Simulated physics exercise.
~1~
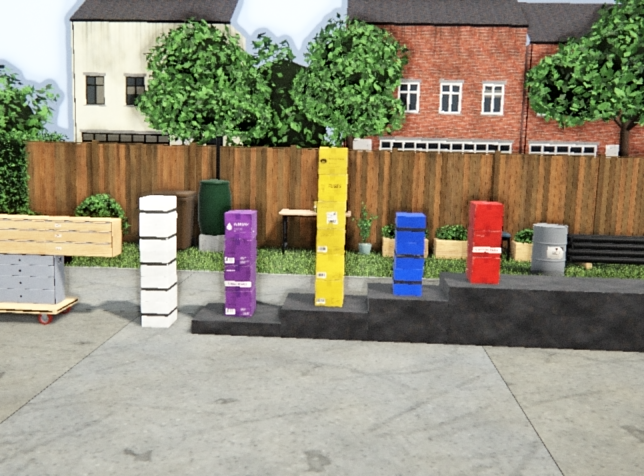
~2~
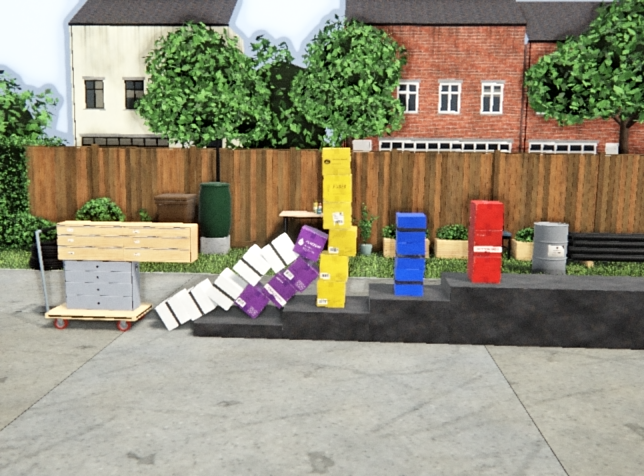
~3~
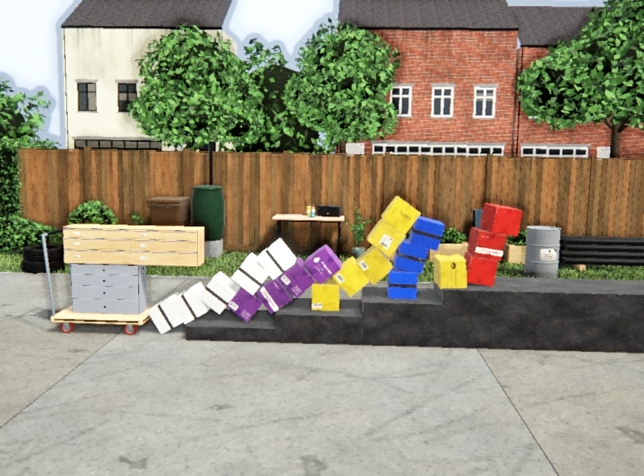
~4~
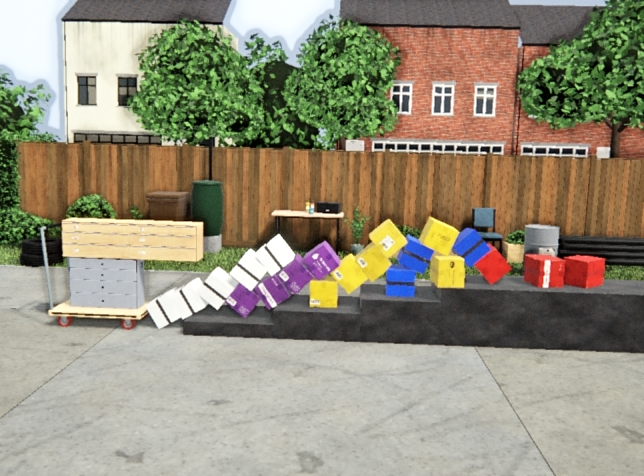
To begin with, five columns of stacked cartons, white, purple, yellow, blue and red, stand in a row along dark rising steps, as a loaded trolley comes in from the left. The trolley reaches the white column, which topples right into the purple one, and that leans against the tall yellow stack. The yellow column then falls rightward onto the blue, pushing it over, while the red pile starts to shift. Finally the blue top tips over and red cartons tumble onto the upper step. The trolley rests at left beside a slanting, jumbled line of cartons.
